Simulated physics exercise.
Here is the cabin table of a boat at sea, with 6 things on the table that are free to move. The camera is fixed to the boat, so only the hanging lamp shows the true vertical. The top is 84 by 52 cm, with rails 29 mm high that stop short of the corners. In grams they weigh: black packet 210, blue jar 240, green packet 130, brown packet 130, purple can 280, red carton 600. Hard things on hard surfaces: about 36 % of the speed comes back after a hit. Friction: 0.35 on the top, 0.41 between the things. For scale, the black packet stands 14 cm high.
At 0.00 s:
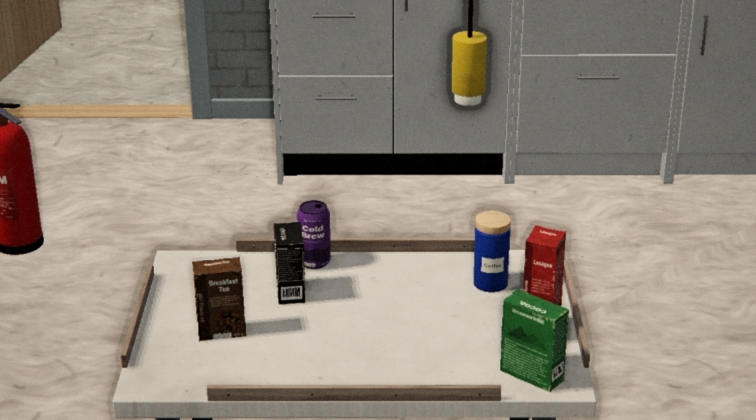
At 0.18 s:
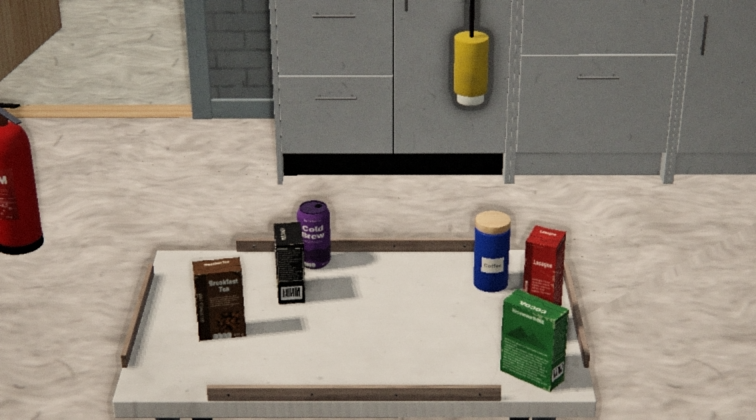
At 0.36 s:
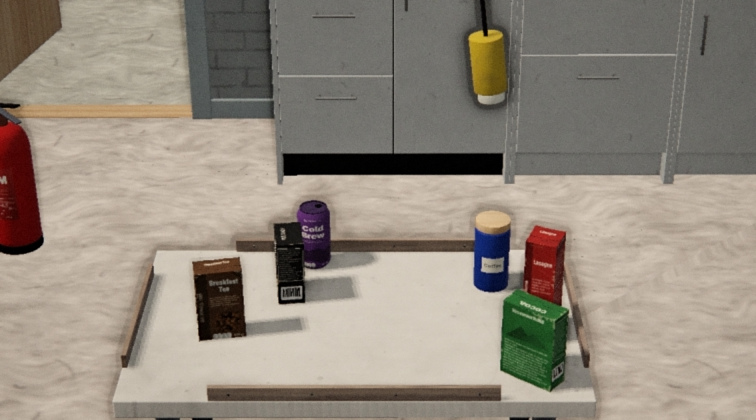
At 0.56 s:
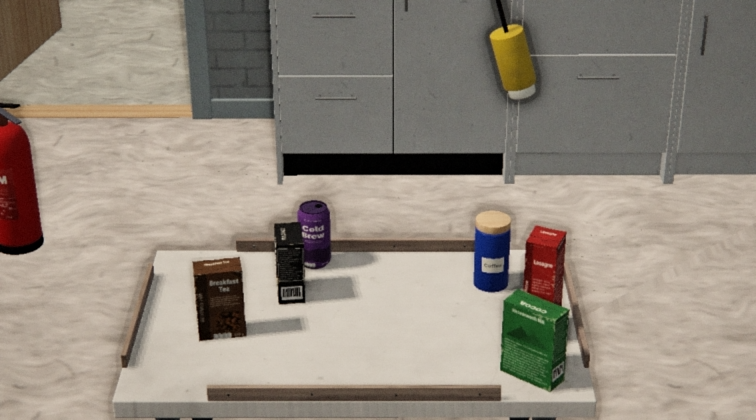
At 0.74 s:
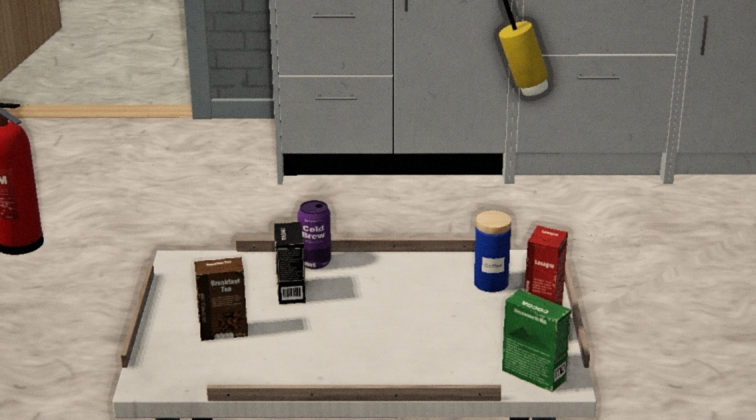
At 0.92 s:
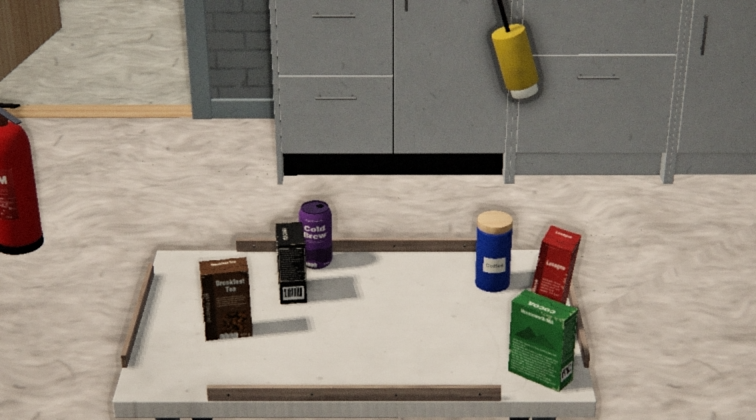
On a boat at sea, a railed white cabin table is seen from slightly above, before grey cabinets and a pale floor, with a red extinguisher at left. Brown and black packets and a purple can stand left, a blue jar, red carton and green packet right. The yellow hanging lamp swings right, then slightly back, as the objects shift slightly right and the red carton leans, the camera keeping still with the table.
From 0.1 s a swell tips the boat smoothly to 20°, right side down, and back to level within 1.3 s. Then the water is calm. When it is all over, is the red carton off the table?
The red carton falls off the table.
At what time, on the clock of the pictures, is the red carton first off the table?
At about 1.2 s.
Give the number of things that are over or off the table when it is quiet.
1 of them.
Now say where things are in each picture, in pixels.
The first frame shows boat level; red carton (543, 285); black packet (290, 263).
The second frame shows boat heeled 1°, right side down; green packet (534, 341); brown packet (219, 299).
The third frame shows boat heeled 7°, right side down; purple can (314, 235); black packet (290, 263).
The fourth frame shows boat heeled 16°, right side down; blue jar (492, 252); green packet (534, 341).
The fifth frame shows boat heeled 20°, right side down; brown packet (221, 299); purple can (315, 235).
The sixth frame shows boat heeled 17°, right side down; red carton (551, 285) tipped 8° against what carries it; black packet (291, 263).
Around 1.32 s, boat heeled 1°, right side down; red carton now off the table; green packet shifted 2 cm; brown packet shifted 2 cm.
Around 1.52 s, boat level; green packet shifted 2 cm; brown packet shifted 2 cm.
Finally (1.9 s), off the table, red carton; the other 5 still in place (within 5 cm).
